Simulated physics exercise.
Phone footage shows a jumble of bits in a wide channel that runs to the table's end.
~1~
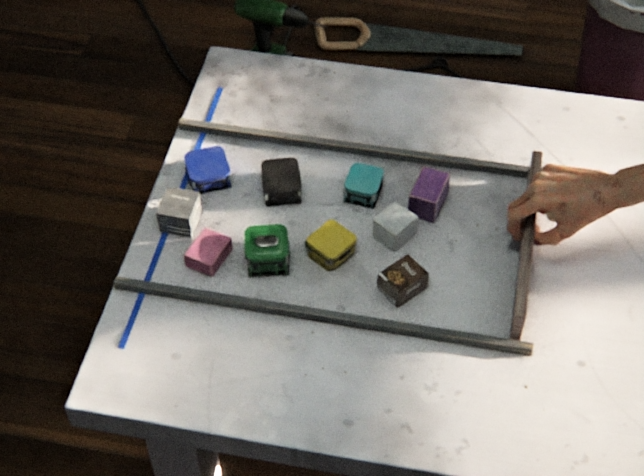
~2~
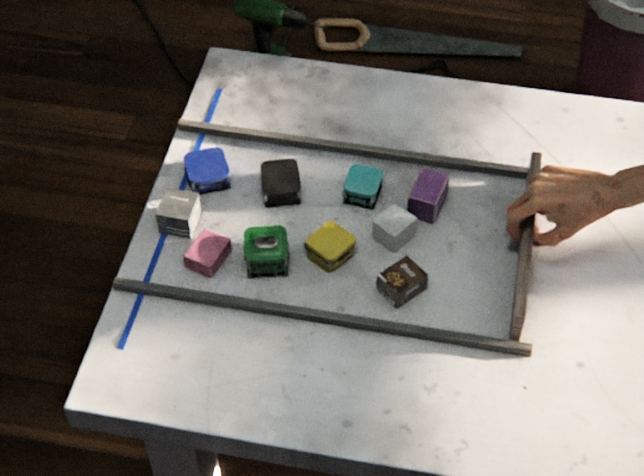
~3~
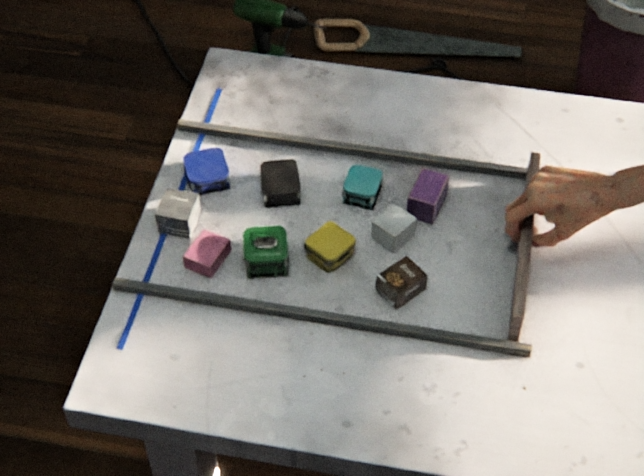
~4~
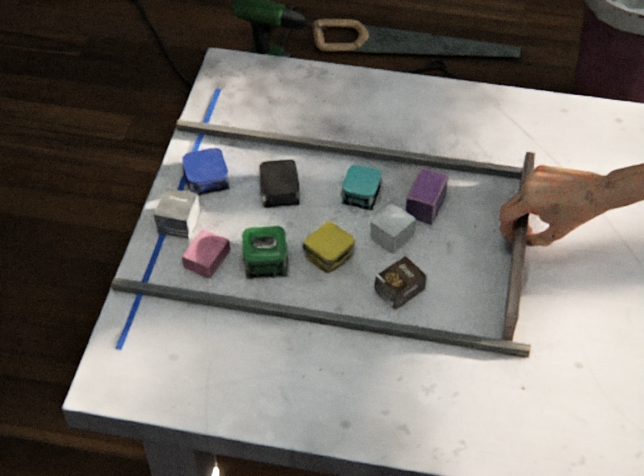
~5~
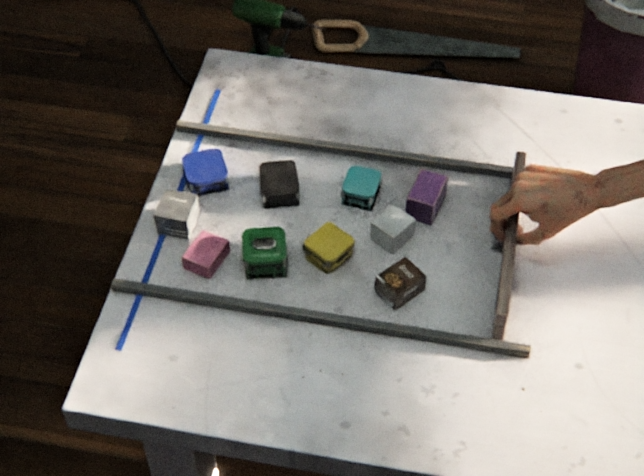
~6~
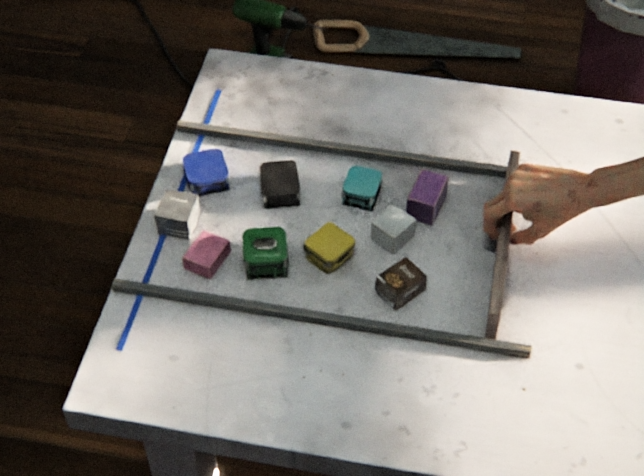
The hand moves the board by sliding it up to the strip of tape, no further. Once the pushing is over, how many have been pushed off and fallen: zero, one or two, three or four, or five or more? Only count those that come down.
Five or more have.
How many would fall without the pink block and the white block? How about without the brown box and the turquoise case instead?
Count of fallen: 5 / 5.
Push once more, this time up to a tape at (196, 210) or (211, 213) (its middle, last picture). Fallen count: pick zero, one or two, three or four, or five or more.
Taking the two places in turn, it's three to four; three or four.
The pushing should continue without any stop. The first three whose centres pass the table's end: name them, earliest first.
The blue case goes first, followed by the pink block and then the black case.
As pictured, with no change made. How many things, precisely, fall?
6 in total.
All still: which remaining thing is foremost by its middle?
Yellow case.
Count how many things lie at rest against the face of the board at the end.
My count gives 4.
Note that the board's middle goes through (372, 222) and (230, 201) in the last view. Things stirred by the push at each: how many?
At the first point the count is 5, at the second it's 10.
A little later, none off yet; grey box at rest near (178, 215); blue case at rest near (206, 173); pink block at rest near (207, 254).
Next, none off yet; grey box shifted a little near (167, 208); blue case shifted about its own width near (171, 164); pink block shifted about its own width near (170, 249).
When it is over, the number that fall off is five or more; down, turquoise case, green case, black case, pink block, blue case and grey box.
